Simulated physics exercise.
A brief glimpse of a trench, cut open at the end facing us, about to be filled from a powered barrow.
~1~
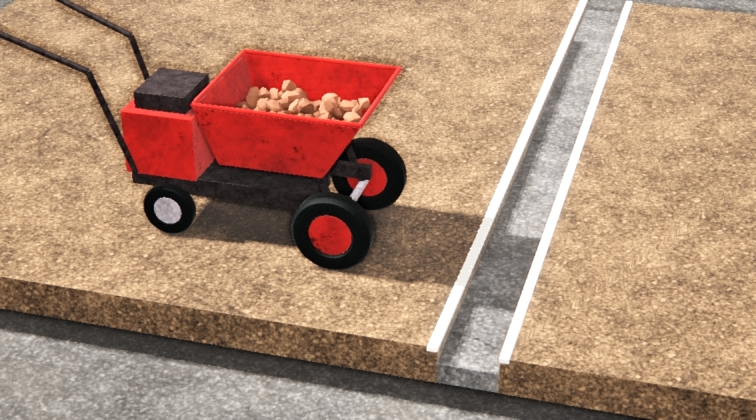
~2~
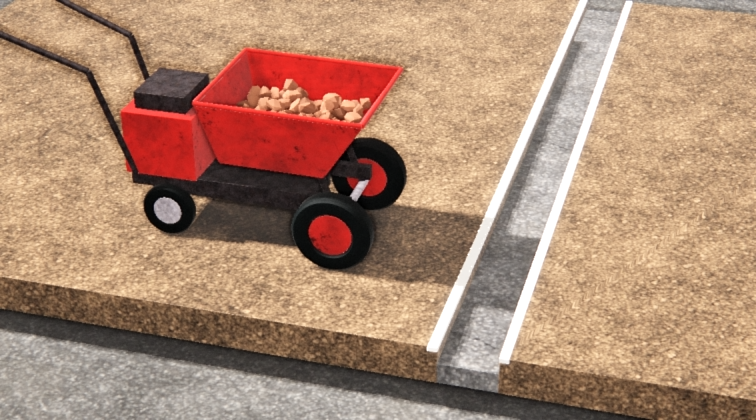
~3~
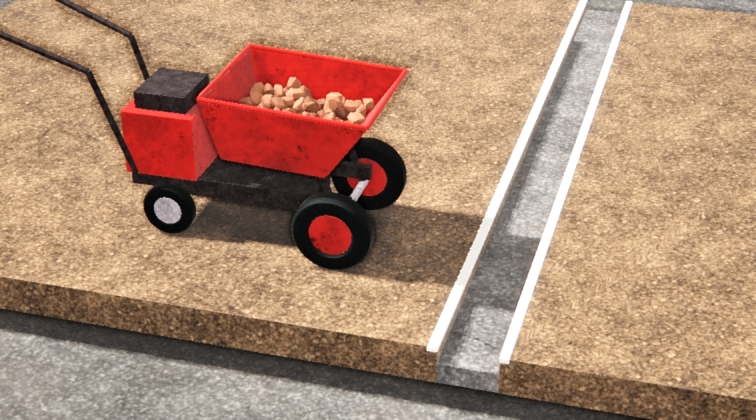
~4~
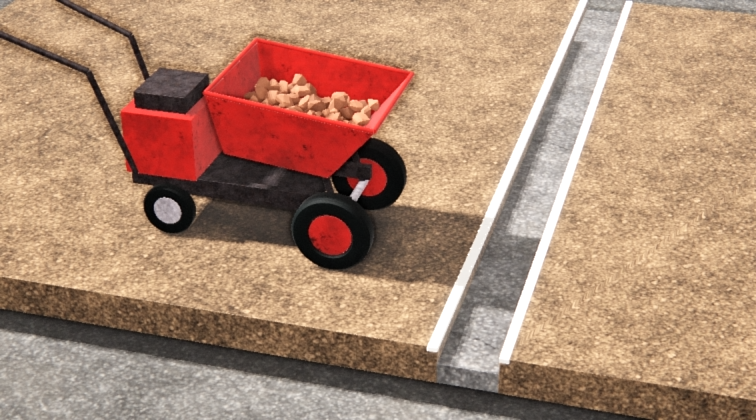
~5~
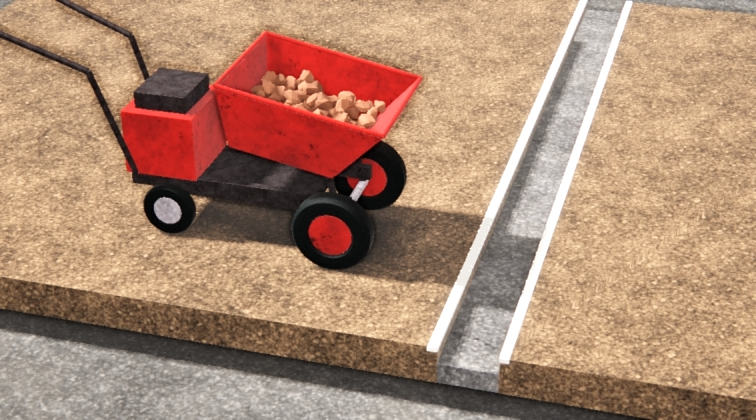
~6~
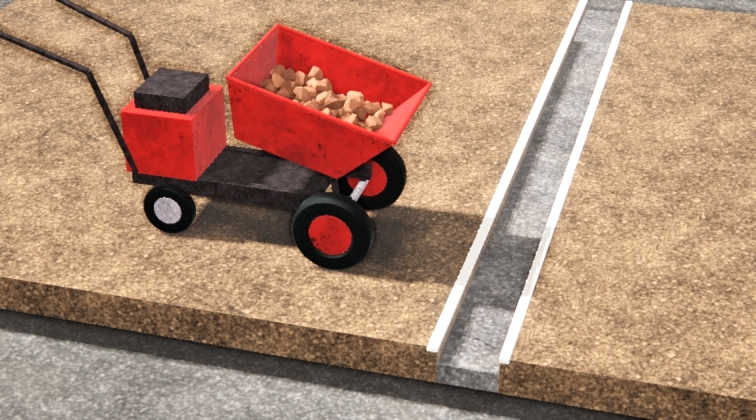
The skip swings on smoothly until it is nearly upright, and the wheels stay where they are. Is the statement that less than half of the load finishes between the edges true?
Mostly in.
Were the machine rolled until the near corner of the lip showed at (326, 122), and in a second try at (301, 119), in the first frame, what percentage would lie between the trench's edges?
The first stopping place yields 50 % and the other yields 20 %.
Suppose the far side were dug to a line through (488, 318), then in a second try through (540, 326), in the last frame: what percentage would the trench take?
The first try gives 40 percent, then the second gives 70 percent.
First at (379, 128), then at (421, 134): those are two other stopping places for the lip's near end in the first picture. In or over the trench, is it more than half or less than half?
Trial 1 exceeds half, trial 2 falls short of half.
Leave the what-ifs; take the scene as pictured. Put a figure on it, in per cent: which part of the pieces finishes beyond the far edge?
Close to 5 in a hundred.
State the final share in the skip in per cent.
About 20 in a hundred.
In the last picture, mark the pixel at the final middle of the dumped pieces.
About (499, 259).
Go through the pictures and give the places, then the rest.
Lip of the skip at (360, 126), level; top of the load at (294, 114), lumps of rubble; first edge of the trench at (448, 312); far edge at (517, 323), the trench under half as wide as the skip, and shallow for its width, in the first picture.
Lip of the skip at (362, 127), level; top of the load at (295, 114), in the second picture.
Lip of the skip at (367, 129), tipped barely; top of the load at (287, 102), in the third picture.
Lip of the skip at (374, 132), tipped a little; top of the load at (283, 107), in the fourth picture.
Lip of the skip at (383, 137), tipped a little; top of the load at (290, 103), in the fifth picture.
Lip of the skip at (394, 143), tipped clearly; top of the load at (298, 99); first edge of the trench at (448, 312); far edge at (517, 323), in the sixth picture.
Soon, skip tipped steeply; all in the skip.
A while on, skip tipped steeply; nearly all in the skip; a stray few falling.
Towards the end, skip tipped right over; about half in the skip; a stray few short of the trench; about half in or heaped over the trench; a stray few beyond it; a stray few falling.
Finally, skip tipped right over; about a quarter in the skip; a small part short of the trench; about two thirds in or heaped over the trench; a small part beyond it.
